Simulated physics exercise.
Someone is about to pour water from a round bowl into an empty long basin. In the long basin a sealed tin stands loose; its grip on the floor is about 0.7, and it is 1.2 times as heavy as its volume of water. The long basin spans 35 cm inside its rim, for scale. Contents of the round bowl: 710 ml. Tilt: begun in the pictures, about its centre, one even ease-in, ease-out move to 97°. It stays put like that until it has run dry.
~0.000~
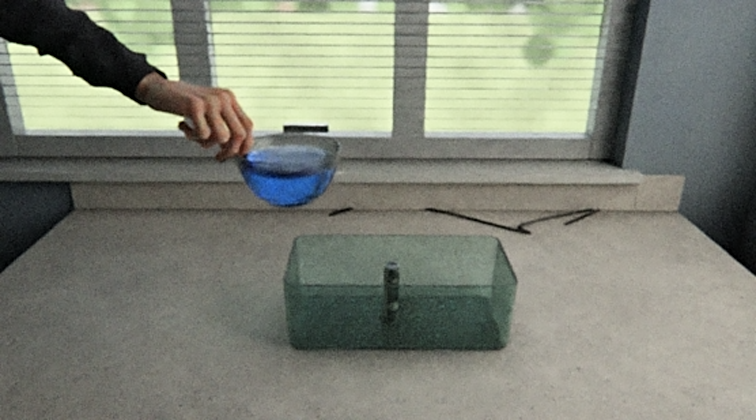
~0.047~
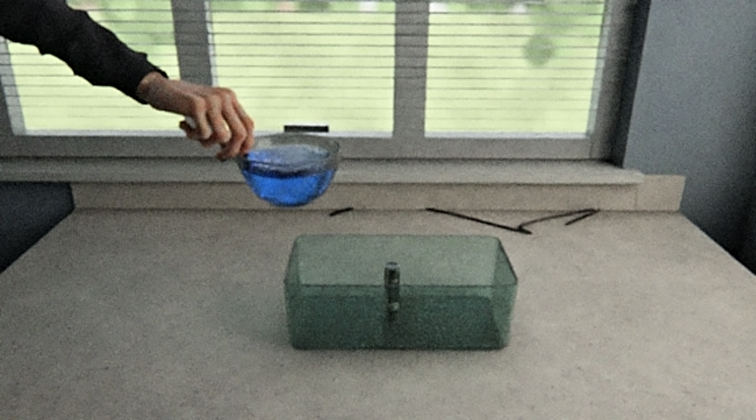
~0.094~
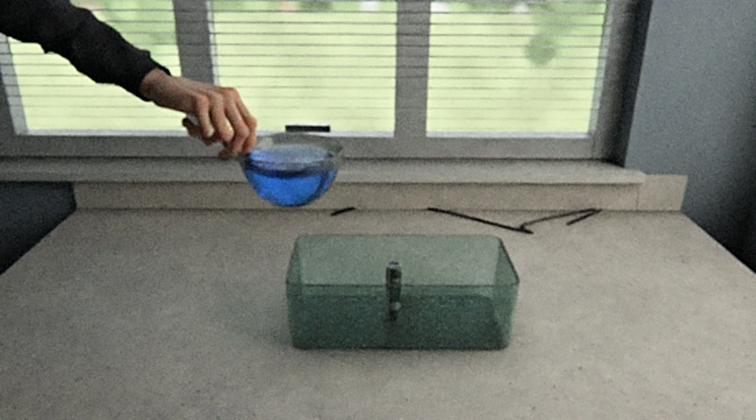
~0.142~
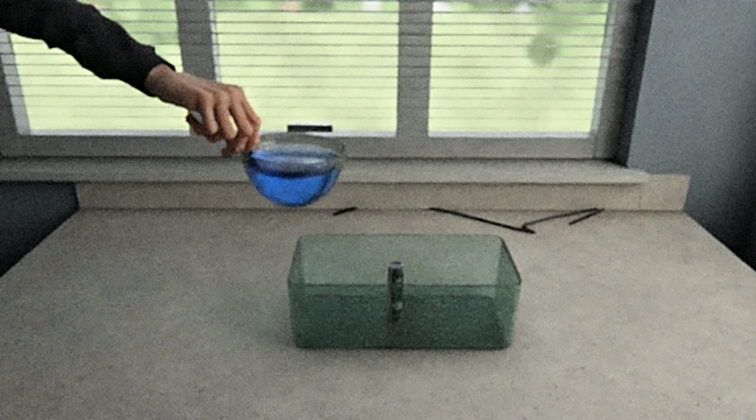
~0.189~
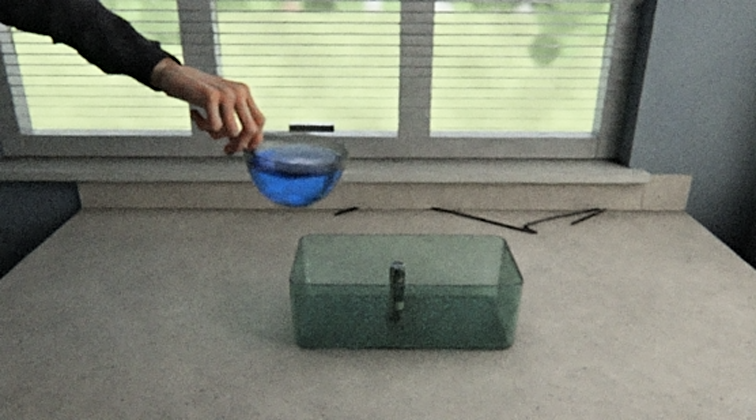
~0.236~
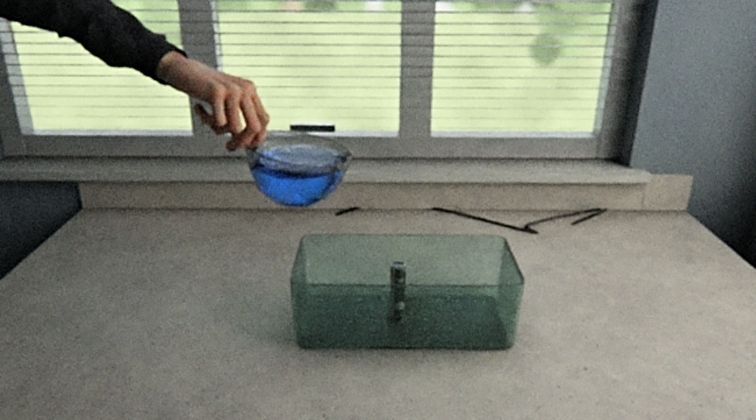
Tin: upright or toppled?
It overbalances.
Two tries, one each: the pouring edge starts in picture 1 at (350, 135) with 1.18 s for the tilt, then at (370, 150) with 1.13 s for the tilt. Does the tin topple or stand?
First it stays on its base; then it stays on its base.
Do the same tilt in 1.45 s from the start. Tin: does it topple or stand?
In that case the tin overturns.
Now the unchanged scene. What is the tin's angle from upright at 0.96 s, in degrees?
Looks like some 5 degrees from vertical upright.
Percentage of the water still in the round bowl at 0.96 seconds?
Around 5 in a hundred.
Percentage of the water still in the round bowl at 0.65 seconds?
Close to 58 percent of the liquid remains at that time.
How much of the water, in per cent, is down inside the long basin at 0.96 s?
About 82 per cent.
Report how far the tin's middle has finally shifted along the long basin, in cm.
The tin's middle ends up about 6.5 cm along the basin.
Then, 0.65 s in, the tilt is 60° and 57 per cent is still to pour; the tin stands where it began.
Then, 0.96 s in, the tilt is 92° and 5 per cent is still to pour; the tin leans 7°.
Then, 1.28 s in, the tilt is 97° and 0 per cent is still to pour; the tin lies on its side.
Then, 1.63 s in, the tilt is 97° and 0 per cent is still to pour; the tin lies on its side.
Finally, the tin lies on its side.
